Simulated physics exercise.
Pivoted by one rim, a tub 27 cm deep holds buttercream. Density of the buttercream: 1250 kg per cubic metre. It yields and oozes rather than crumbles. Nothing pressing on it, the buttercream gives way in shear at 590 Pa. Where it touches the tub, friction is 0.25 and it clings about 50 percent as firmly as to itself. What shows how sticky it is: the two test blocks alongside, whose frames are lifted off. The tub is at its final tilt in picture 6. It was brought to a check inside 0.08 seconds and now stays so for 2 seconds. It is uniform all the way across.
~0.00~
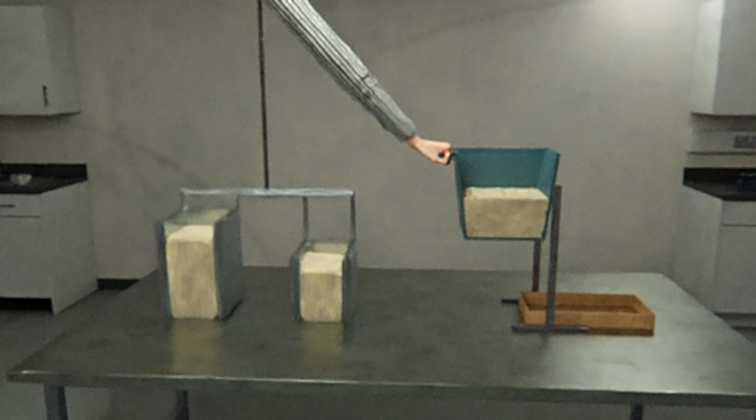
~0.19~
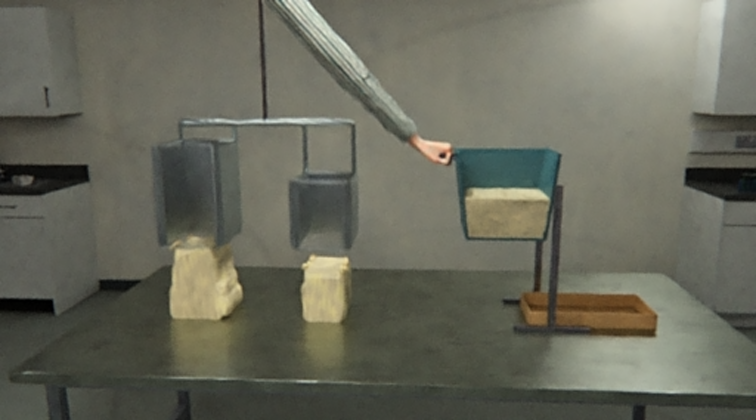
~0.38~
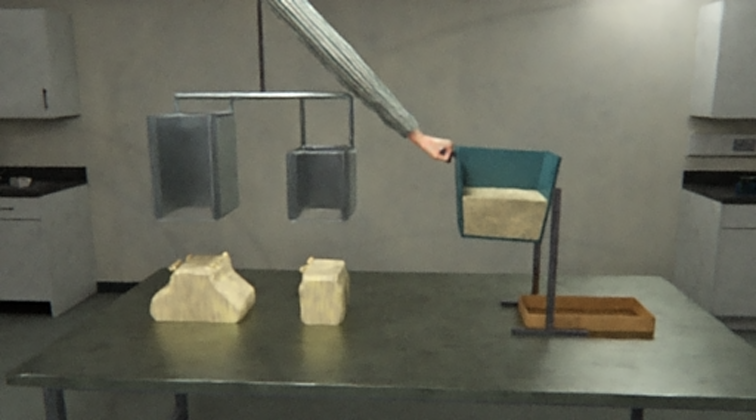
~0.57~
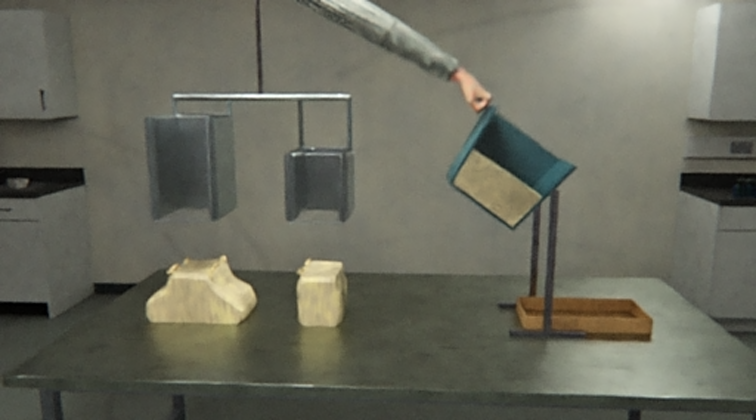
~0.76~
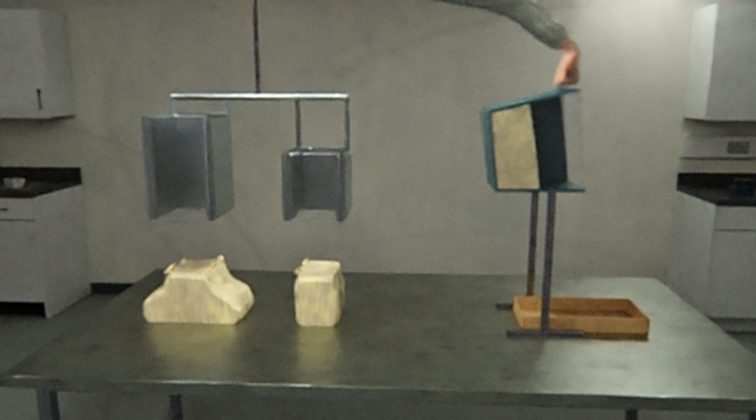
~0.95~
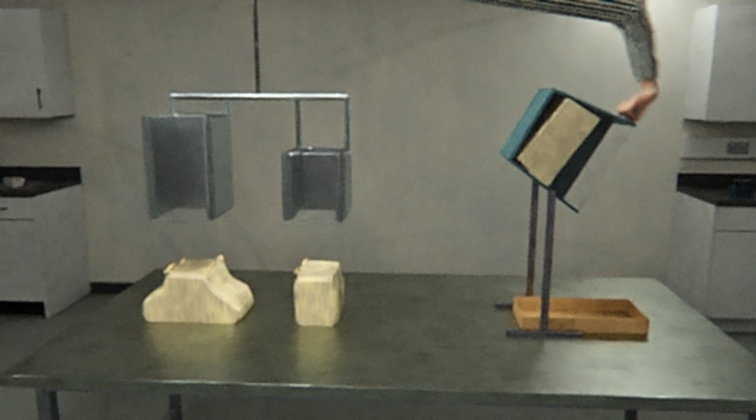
A hand held the rim of a teal tub of buttercream while two metal molds lifted off pale blocks, the left one slumping wide; then the arm tipped the tub rightward past upright onto its side.
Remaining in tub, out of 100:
0 out of 100.
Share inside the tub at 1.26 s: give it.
Near 0 in a hundred.
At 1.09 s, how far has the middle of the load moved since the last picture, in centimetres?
It has gone close to 16 cm.
By 1.09 s, the tub is at 120 degrees and holds 71 %.
By 1.26 s, the tub is at 120 degrees and holds 0 %.
By 1.43 s, the tub is at 120 degrees and holds 0 %.
By 1.60 s, the tub is at 120 degrees and holds 0 %.
By 2.95 s, at the end, the tub is at 120 degrees and holds 0 %.
